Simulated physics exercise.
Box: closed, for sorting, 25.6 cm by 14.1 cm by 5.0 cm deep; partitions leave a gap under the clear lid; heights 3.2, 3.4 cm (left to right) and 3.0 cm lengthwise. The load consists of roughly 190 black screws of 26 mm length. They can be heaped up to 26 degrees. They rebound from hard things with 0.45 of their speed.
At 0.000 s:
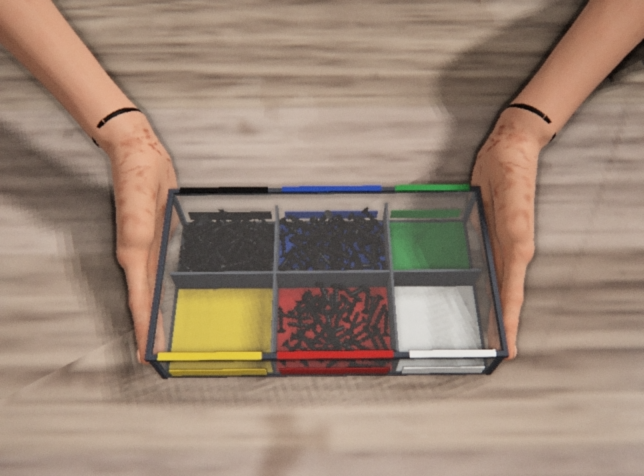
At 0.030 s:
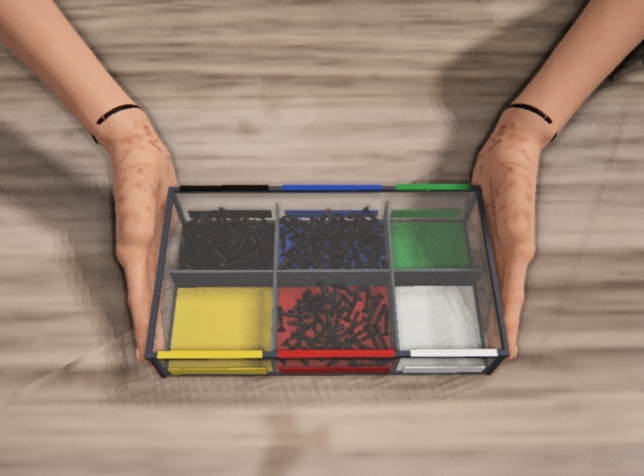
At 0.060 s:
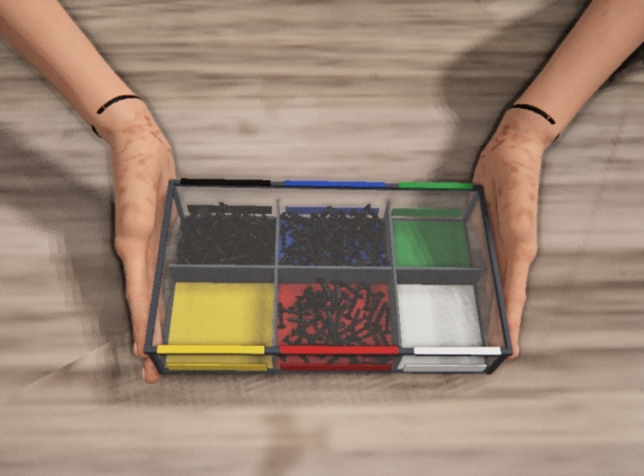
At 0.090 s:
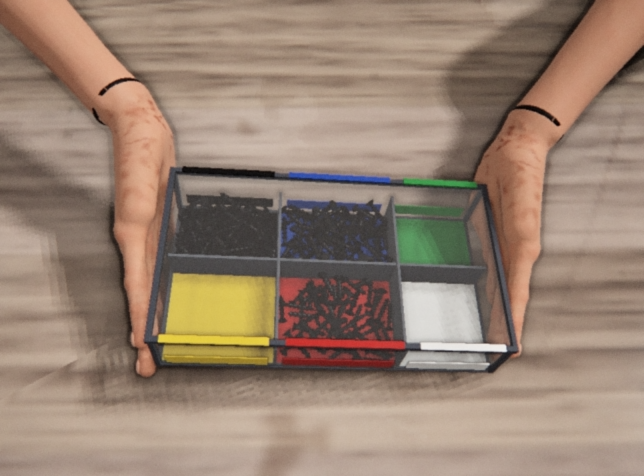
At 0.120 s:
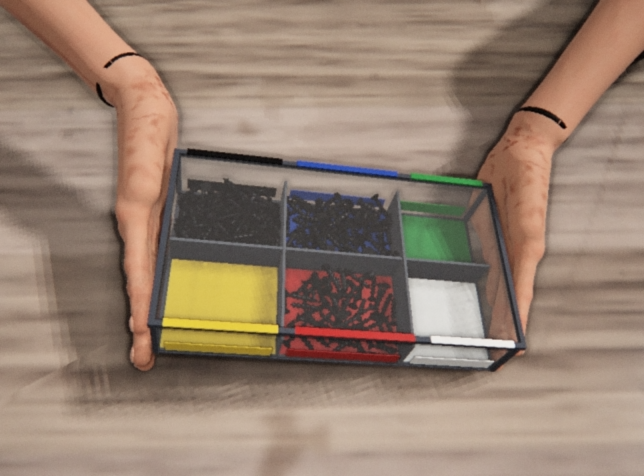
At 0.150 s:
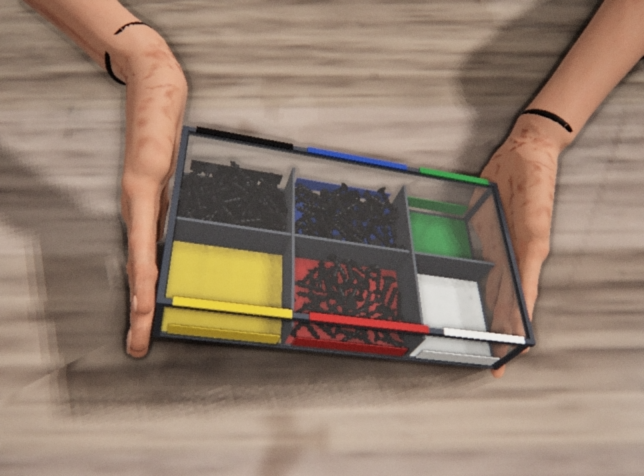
Two hands hold a clear divided box of black screws level, then raise its left side.
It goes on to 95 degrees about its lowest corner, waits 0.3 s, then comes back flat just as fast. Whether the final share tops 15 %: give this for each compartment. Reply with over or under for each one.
Red: Over, blue: Over, green: Under, yellow: Under, white: Under, black: Over.
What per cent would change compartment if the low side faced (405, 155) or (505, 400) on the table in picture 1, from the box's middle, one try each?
The share comes to roughly 20 in a hundred, then roughly 20 in a hundred.
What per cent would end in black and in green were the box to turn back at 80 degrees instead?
Shares: Black 30 and green 10, in per cent.
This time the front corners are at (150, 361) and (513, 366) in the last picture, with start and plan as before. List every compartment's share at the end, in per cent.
So it works out as red at 50 percent, blue at 15 percent, green at 0 percent, yellow at 5 percent, white at 10 percent and black at 20 percent.
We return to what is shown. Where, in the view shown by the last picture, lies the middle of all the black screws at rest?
Once everything settles, the centre is around (350, 258).
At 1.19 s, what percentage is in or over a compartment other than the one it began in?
Close to 15 in a hundred.
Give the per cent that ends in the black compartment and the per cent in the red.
In black it's 30, in red it's 20.
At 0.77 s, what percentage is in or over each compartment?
Red = 25, blue = 35, green = 10, yellow = 0, white = 5, black = 30 (per cent).
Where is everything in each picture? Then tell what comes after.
Box tilt 0 degrees, front corners at (151, 356) and (502, 352); red 30 %, blue 40 %, black 35 %, in the first picture.
Box tilt 1 degrees, front corners at (151, 354) and (503, 351), in the second picture.
Box tilt 3 degrees, front corners at (151, 348) and (507, 350), in the third picture.
Box tilt 6 degrees, front corners at (151, 337) and (512, 347), lowest corner right back, in the fourth picture.
Box tilt 11 degrees, front corners at (154, 321) and (519, 344), lowest corner right back, in the fifth picture.
Box tilt 17 degrees, front corners at (164, 299) and (528, 340), lowest corner right back; red 30 %, blue 40 %, black 35 %. Its pace works out near 190 degrees a second, in the sixth picture.
After 0.77 s, tilt 95 degrees; red 25 %, blue 35 %, green 10 %, white 5 %, black 30 %.
Then, at 1.19 s, tilt 54 degrees; red 25 %, blue 30 %, green 10 %, black 30 %.
Then, at 1.68 s, tilt 0 degrees; red 20 %, blue 35 %, green 10 %, white 5 %, black 30 %.
In the end, at 2.1 s, red 20 %, blue 35 %, green 10 %, yellow 0 %, white 5 %, black 30 %.
